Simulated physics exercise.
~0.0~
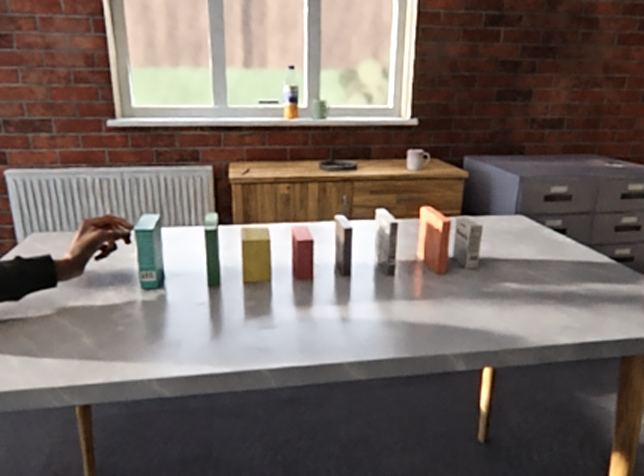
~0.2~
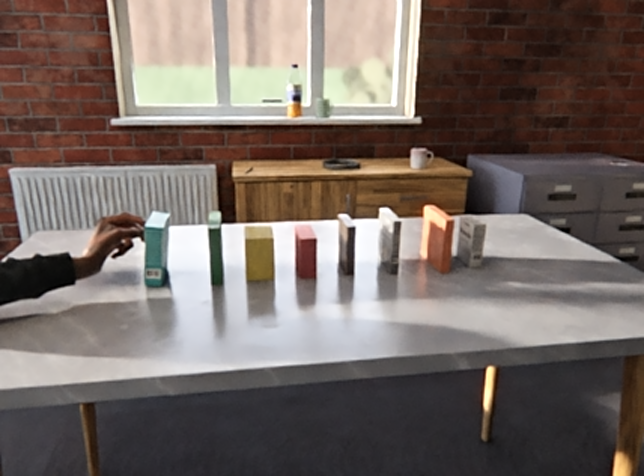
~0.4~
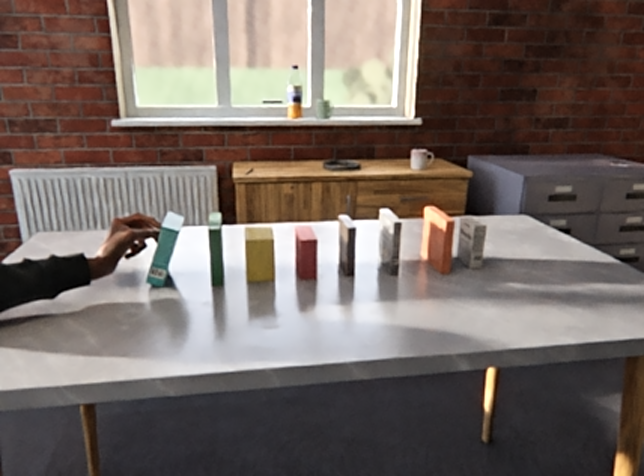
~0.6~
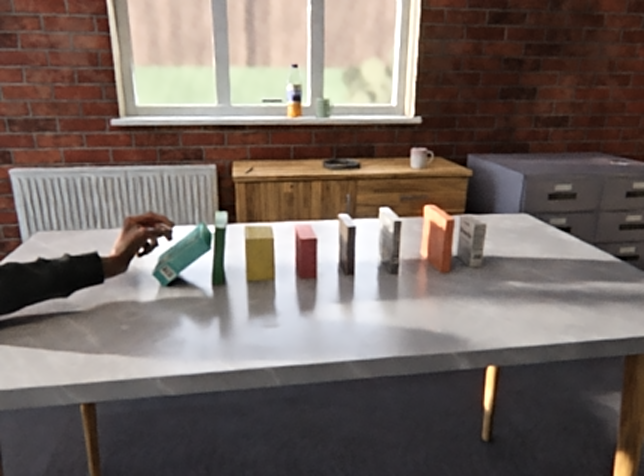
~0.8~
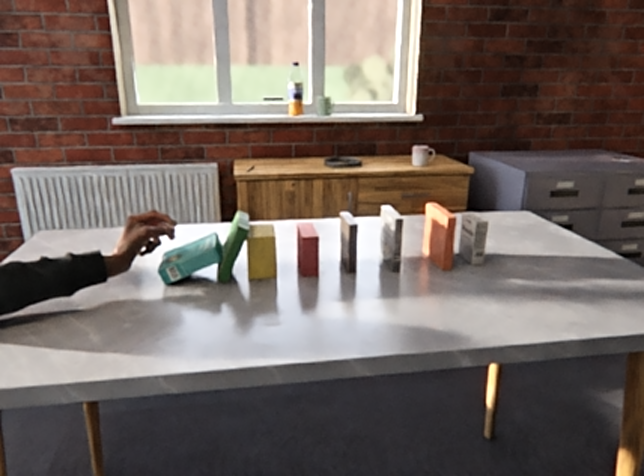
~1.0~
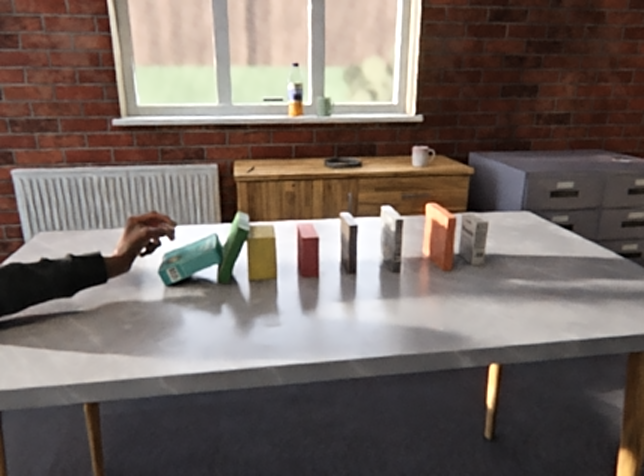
Turquoise packet tipping right under a hand's push and knocking the green board into a lean against the still-standing yellow block.
